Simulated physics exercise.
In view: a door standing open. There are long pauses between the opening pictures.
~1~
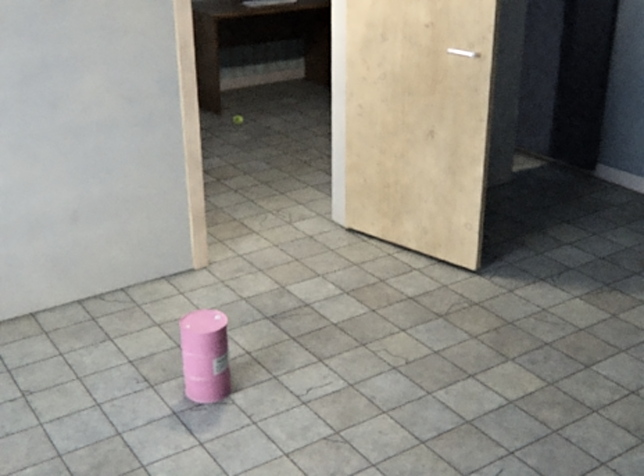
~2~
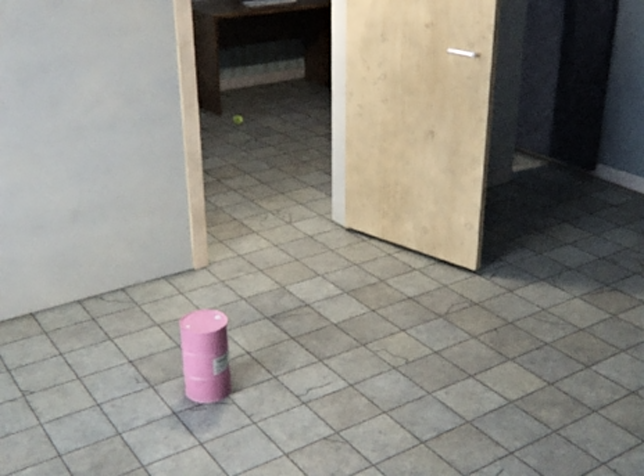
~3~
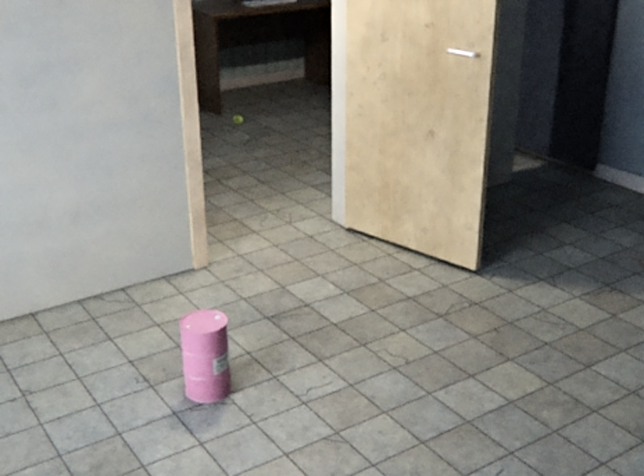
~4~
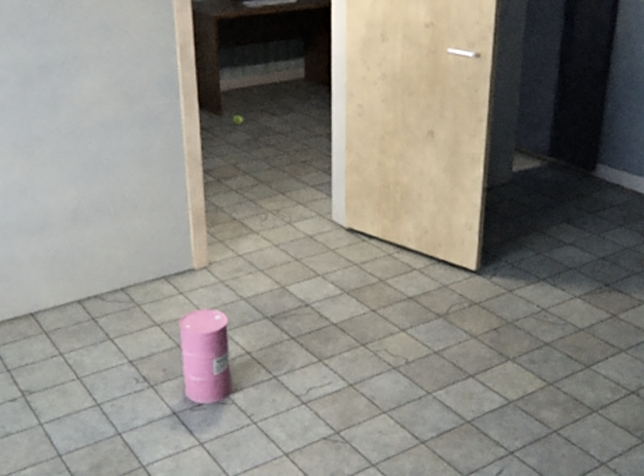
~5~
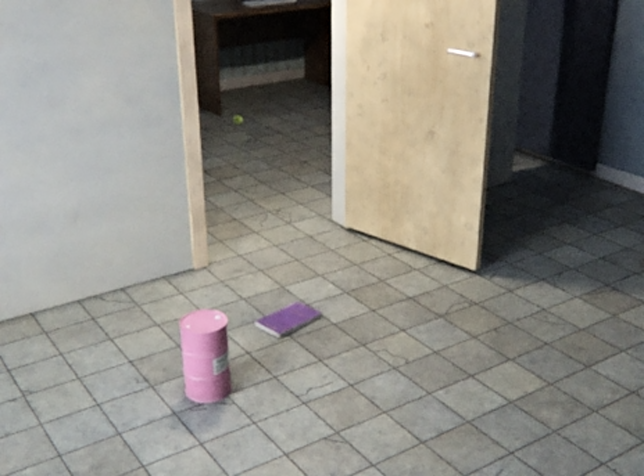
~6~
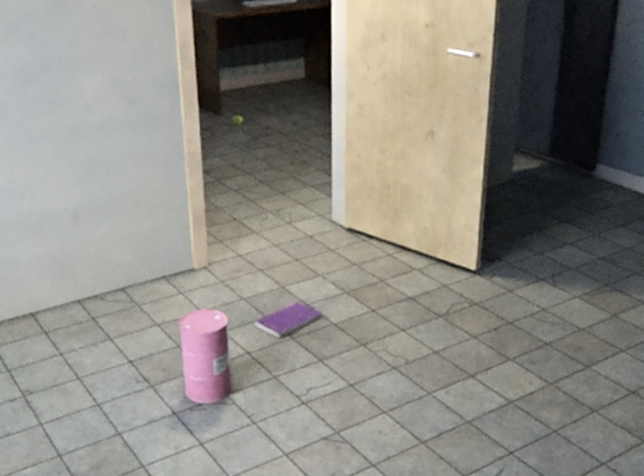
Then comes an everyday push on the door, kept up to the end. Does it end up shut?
The door closes.
Then, 0.80 s after the last picture, door at 88°.
Then, 1.40 s after the last picture, door at 62°.
Then, 1.90 s after the last picture, door at 38°.
Then, 2.40 s after the last picture, door at 14°.
At rest, door at 0°; both in place. Seen from the same camera at the end, purple book near (289, 320).
